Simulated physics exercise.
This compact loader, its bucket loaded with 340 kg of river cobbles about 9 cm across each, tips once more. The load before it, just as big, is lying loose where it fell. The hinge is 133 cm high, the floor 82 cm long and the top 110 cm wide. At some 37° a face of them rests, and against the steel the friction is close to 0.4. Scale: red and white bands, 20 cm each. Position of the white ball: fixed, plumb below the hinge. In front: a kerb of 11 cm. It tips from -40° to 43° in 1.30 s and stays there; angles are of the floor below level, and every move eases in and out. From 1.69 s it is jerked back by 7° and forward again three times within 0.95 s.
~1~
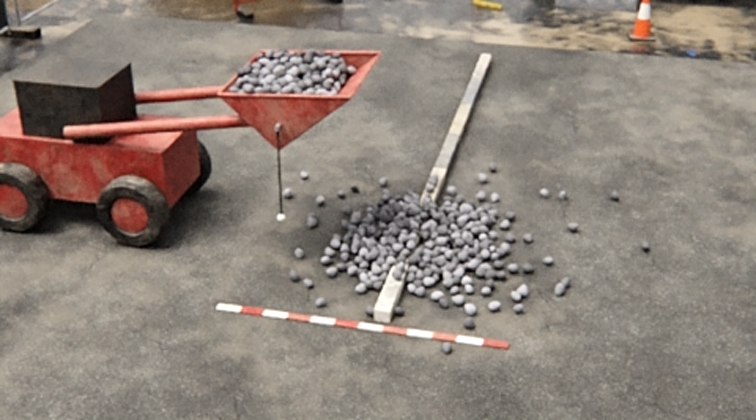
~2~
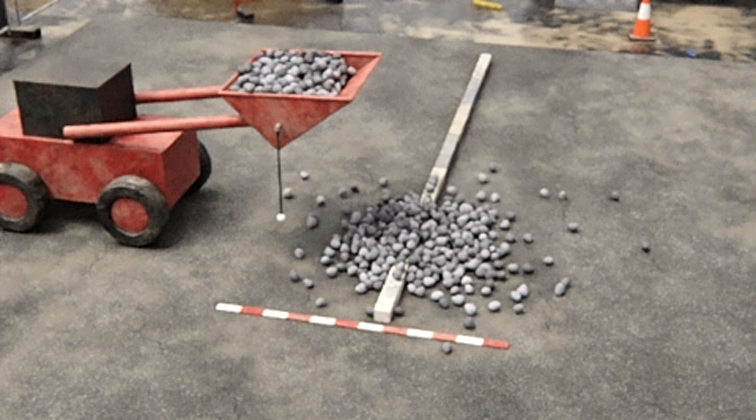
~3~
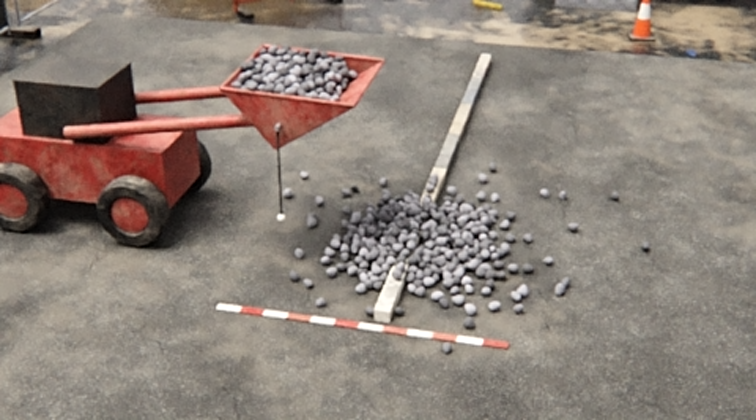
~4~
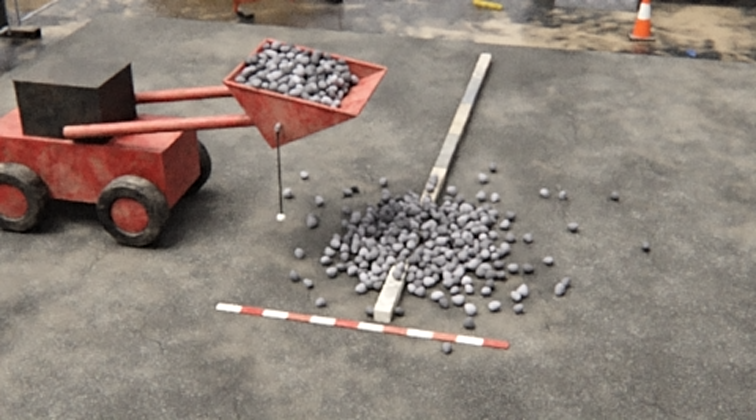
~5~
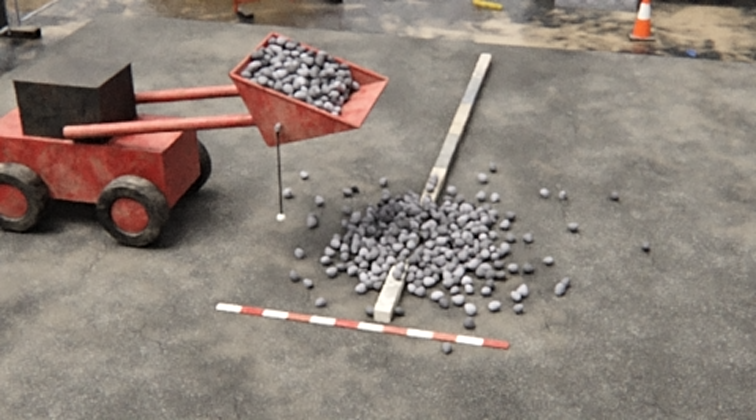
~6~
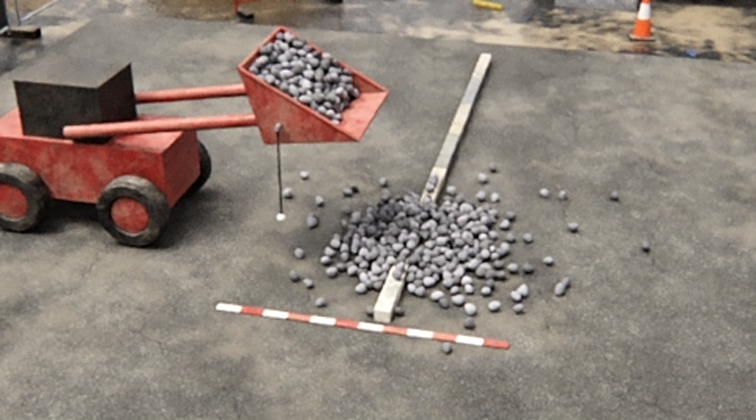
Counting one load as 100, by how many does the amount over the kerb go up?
By about 29 out of 100.
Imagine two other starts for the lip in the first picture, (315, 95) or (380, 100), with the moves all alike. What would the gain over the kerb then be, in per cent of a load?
Case one about 0 %, case two about 60 %.
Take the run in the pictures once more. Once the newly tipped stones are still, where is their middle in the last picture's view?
In the last view, somewhere near (386, 229).
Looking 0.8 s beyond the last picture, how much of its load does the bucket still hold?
It holds some 35 percent.
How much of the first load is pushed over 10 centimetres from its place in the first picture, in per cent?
Close to 10 per cent.
Then, 0.4 s after the last picture the floor is at 30°; in per cent of one load, 99 in the bucket, 54 on this side of the kerb, 48 over the kerb; the foremost stones are at (577, 234).
Then, 0.8 s after the last picture the floor is at 43°; in per cent of one load, 36 in the bucket, 115 on this side of the kerb, 49 over the kerb; the foremost stones are at (577, 234).
Then, 2.5 s after the last picture the floor is at 43°; in per cent of one load, 0 in the bucket, 124 on this side of the kerb, 76 over the kerb; the foremost stones are at (593, 243).
Then, 5.2 s after the last picture the floor is at 43°; in per cent of one load, 0 in the bucket, 124 on this side of the kerb, 76 over the kerb; the foremost stones are at (593, 243). Net gain over the kerb, 29.
